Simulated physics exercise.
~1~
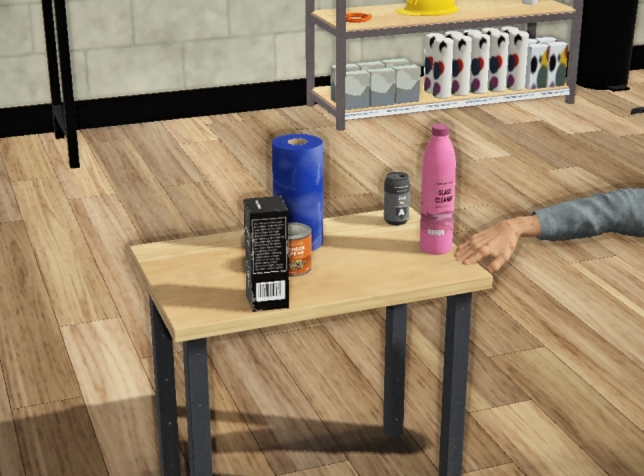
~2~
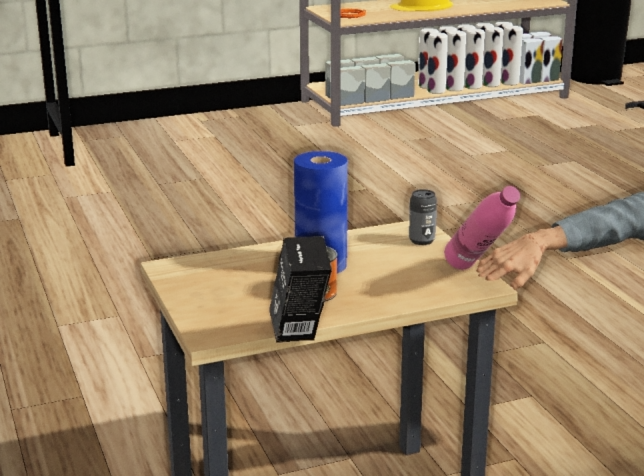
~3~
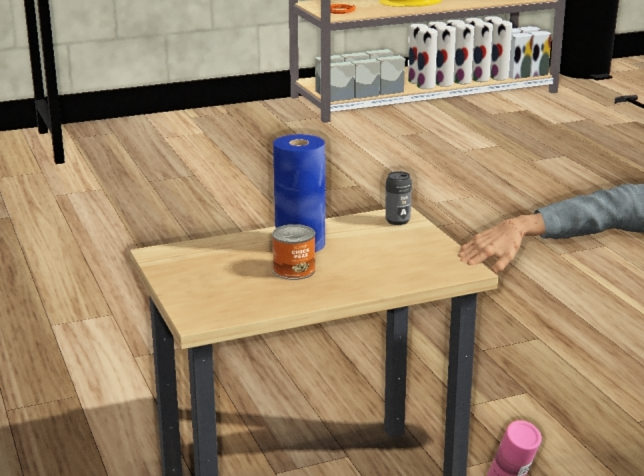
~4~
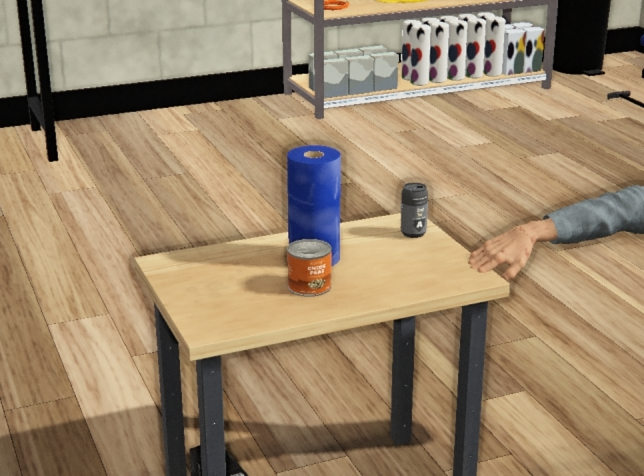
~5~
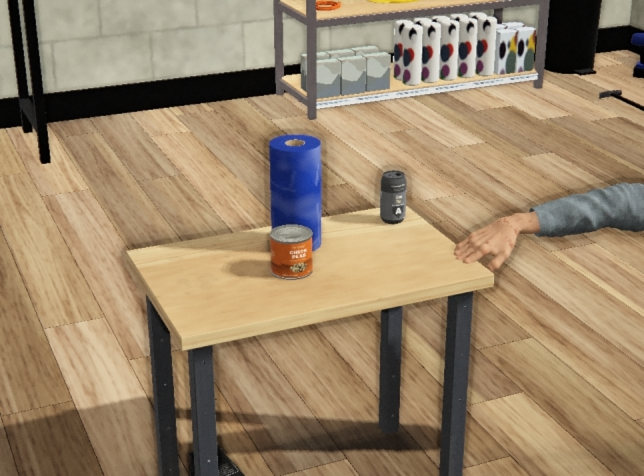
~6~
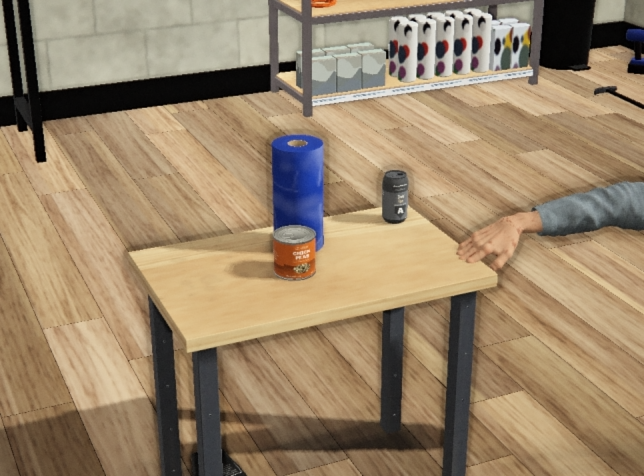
The side table jolts back and forth, toppling the pink bottle and black carton onto the floor.
